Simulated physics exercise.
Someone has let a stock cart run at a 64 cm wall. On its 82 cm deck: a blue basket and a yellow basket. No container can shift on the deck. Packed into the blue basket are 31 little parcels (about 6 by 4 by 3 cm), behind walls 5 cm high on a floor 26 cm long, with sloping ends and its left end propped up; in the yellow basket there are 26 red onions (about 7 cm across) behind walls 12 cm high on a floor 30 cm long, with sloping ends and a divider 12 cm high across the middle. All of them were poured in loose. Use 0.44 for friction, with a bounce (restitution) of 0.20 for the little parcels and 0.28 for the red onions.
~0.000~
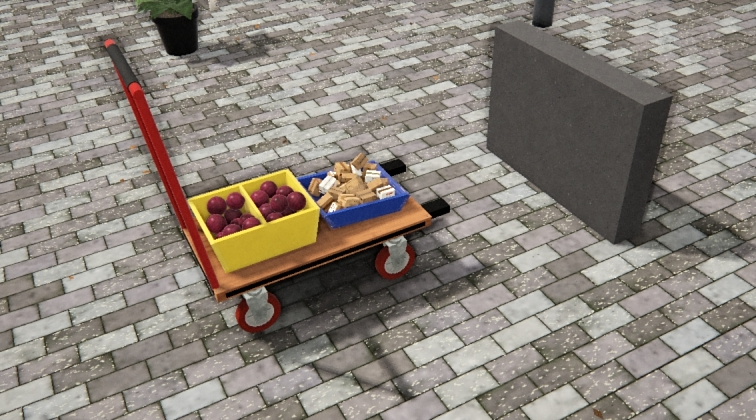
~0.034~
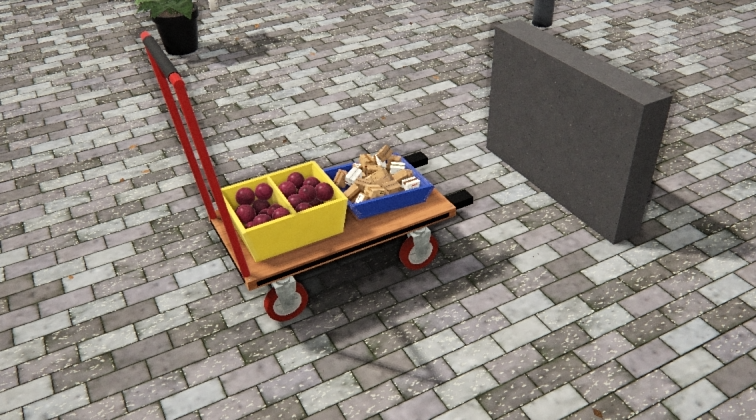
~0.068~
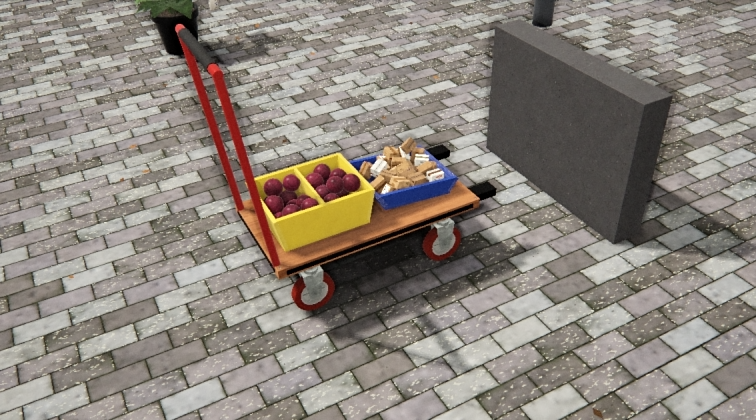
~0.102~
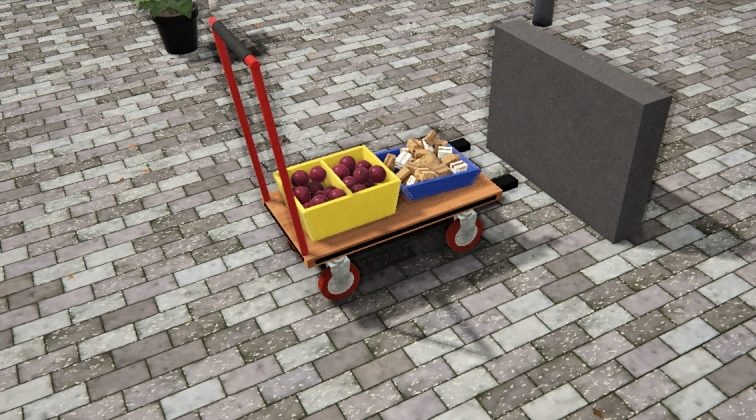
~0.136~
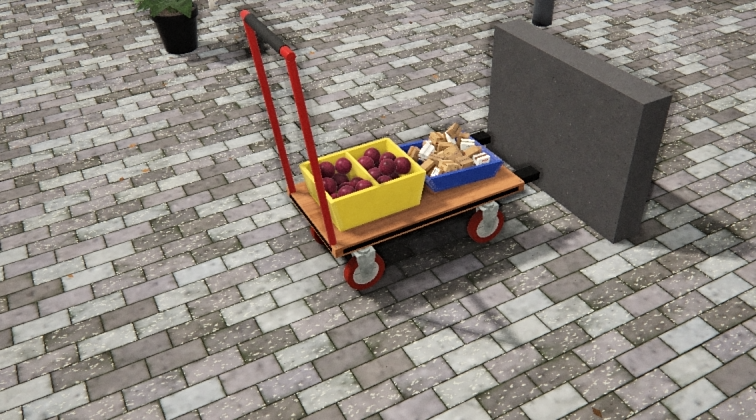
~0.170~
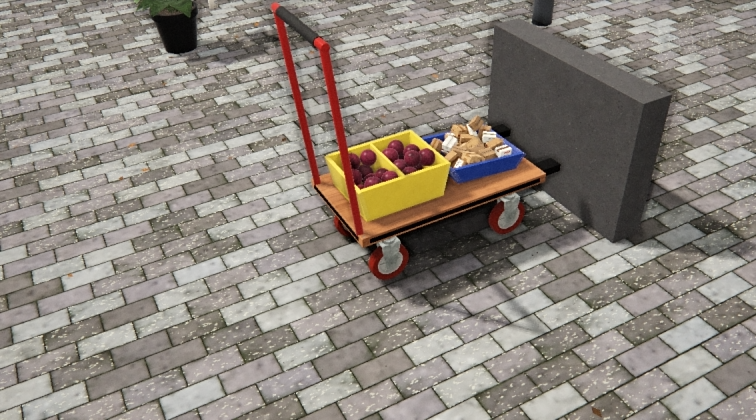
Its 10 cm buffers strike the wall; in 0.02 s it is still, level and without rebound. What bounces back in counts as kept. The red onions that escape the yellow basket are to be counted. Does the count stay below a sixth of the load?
Yes, it stays under a sixth.
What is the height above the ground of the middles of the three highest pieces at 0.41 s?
About 58 cm.
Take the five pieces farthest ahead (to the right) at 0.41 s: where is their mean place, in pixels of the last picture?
Near (553, 103).
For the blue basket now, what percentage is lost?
For the blue basket, 50 percent.
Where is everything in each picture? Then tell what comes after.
In the first picture (each is followed by its nearest rim corner in this view), yellow basket, (215, 242); blue basket, (326, 215); 64 cm short of the stop; none out.
The second picture shows yellow basket, (246, 231); blue basket, (353, 205); 53 cm short of the stop.
The third picture shows yellow basket, (276, 220); blue basket, (380, 196); 43 cm short of the stop.
The fourth picture shows yellow basket, (306, 210); blue basket, (405, 187); 32 cm short of the stop.
The fifth picture shows yellow basket, (334, 201); blue basket, (430, 178); 21 cm short of the stop.
The sixth picture shows yellow basket, (361, 191); blue basket, (454, 170); 10 cm short of the stop; none out.
After 0.19 s, impact.
After 0.29 s, blue basket 25 in, 6 out and yellow basket 26 in, 0 out.
After 0.41 s, blue basket 16 in, 15 out and yellow basket 26 in, 0 out.
After 0.64 s, blue basket 15 in, 16 out and yellow basket 26 in, 0 out.
Final count (at 1.15 s), blue basket 15 in, 16 out and yellow basket 25 in, 1 out. Asked share, 1 of 26, 4 per cent.
